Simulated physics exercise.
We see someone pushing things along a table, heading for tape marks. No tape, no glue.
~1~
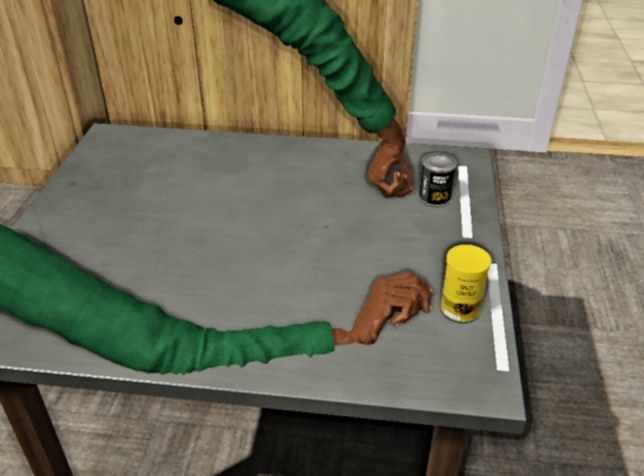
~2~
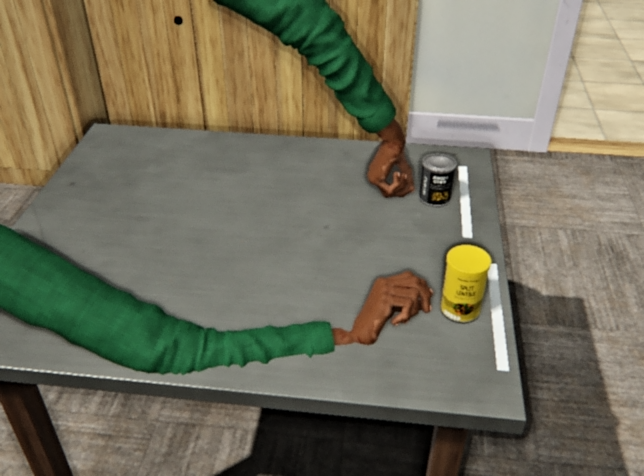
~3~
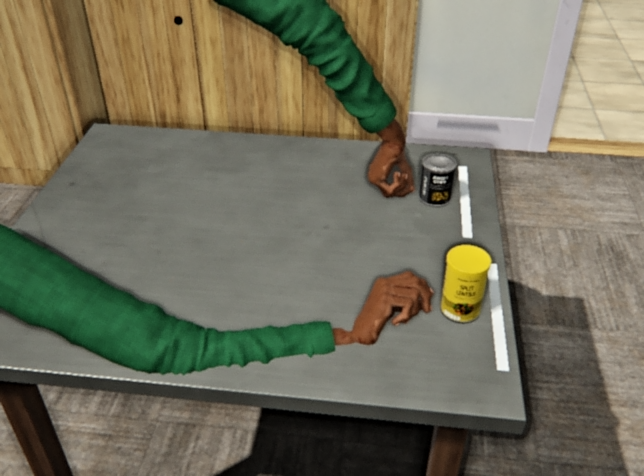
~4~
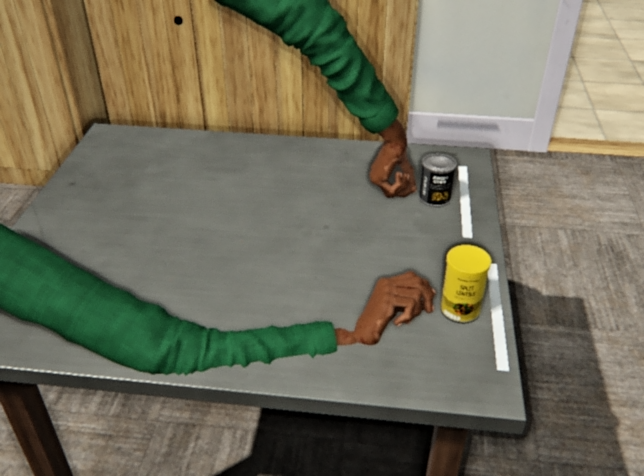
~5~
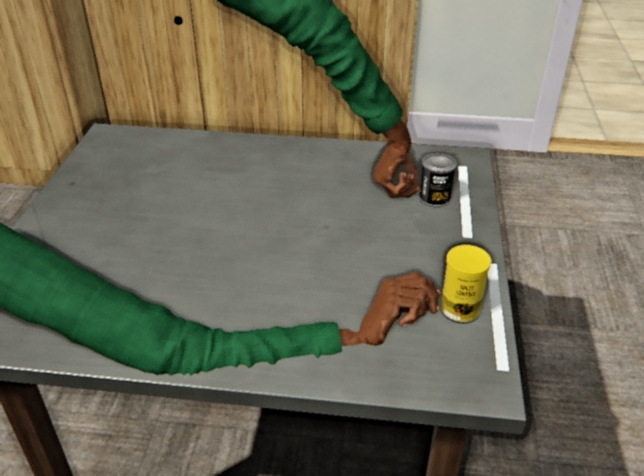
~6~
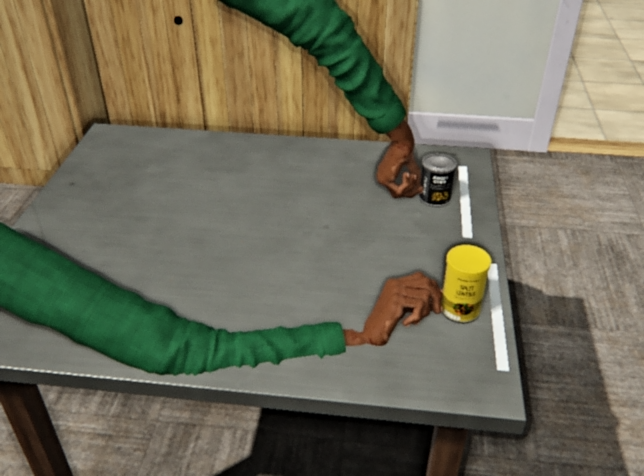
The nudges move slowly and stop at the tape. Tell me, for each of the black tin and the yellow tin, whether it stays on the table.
Result: The black tin stays, the yellow tin does not stay.
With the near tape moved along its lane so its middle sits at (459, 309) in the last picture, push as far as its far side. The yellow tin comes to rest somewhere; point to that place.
At rest at (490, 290).
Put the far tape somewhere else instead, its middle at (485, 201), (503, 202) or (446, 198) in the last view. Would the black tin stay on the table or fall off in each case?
Tries in order: Strikes it; strikes it; pulls up shy.
Then, 1.22 s later than the last frame, black tin shifted about its own width near (489, 184); yellow tin tilted by 35° near (545, 301).
When it is over, the black tin stays on the table, near (489, 184); the yellow tin goes over the edge.
